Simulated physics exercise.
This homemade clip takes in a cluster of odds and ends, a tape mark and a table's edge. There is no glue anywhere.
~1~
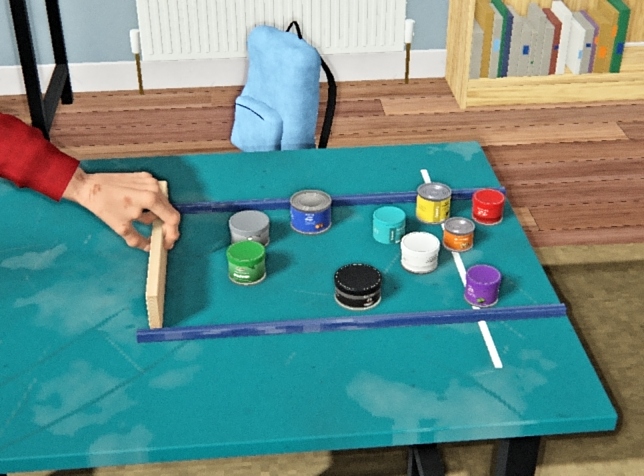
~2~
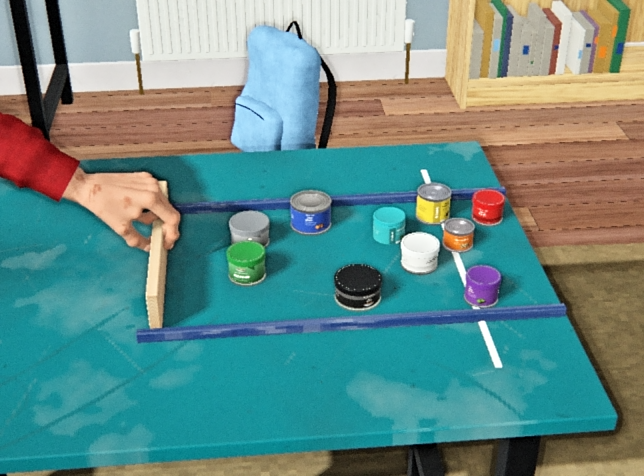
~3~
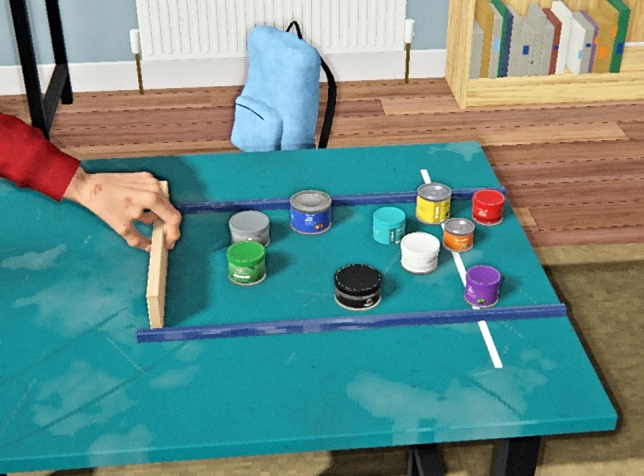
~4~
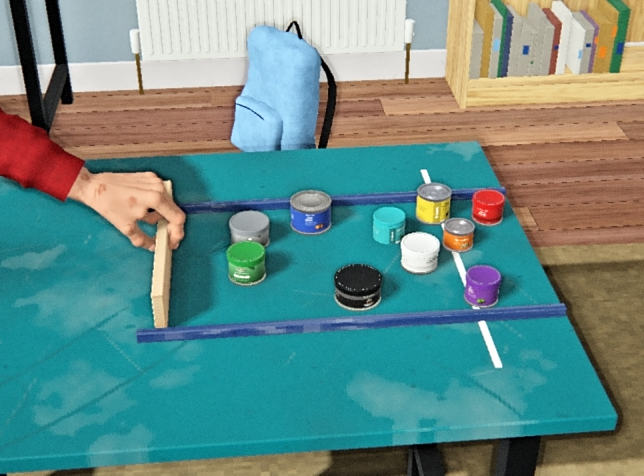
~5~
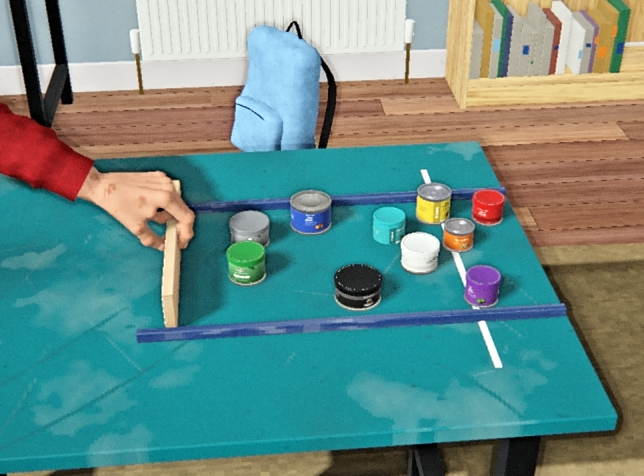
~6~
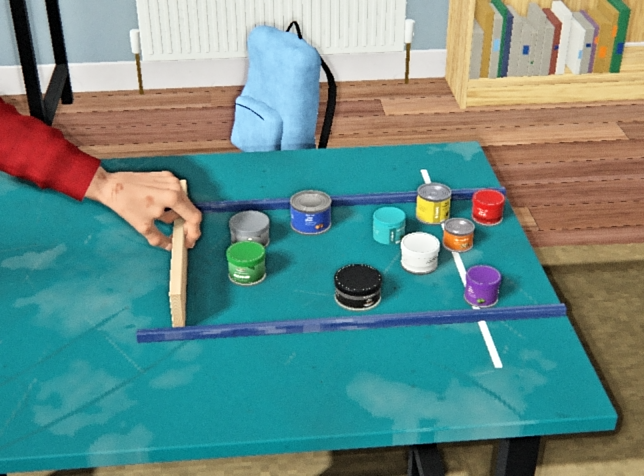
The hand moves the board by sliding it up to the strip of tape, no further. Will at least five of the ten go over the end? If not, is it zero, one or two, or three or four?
No, one or two go over.
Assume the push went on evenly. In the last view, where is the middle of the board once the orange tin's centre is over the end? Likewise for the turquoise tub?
(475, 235) and (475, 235), more or less.
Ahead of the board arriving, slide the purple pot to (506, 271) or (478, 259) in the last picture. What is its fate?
Order of tries: On, on.
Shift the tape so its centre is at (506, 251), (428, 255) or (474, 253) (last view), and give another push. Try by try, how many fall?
6, 0, 1.
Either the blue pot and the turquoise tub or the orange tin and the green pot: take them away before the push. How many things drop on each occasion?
You'd count 0 the first time and 1 the second time.
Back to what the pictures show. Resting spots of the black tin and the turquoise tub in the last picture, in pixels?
Black tin: About (493, 280); turquoise tub: About (501, 220).
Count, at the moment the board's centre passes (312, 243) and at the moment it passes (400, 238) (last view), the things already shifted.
In order, the tallies are 3 and 8.
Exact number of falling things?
Count of fallen: 1.
Soon after, none off yet; red tin at rest near (488, 208); purple pot at rest near (482, 287); orange tin at rest near (458, 236).
By the end, the number that fall off is one or two; fallen, red tin.
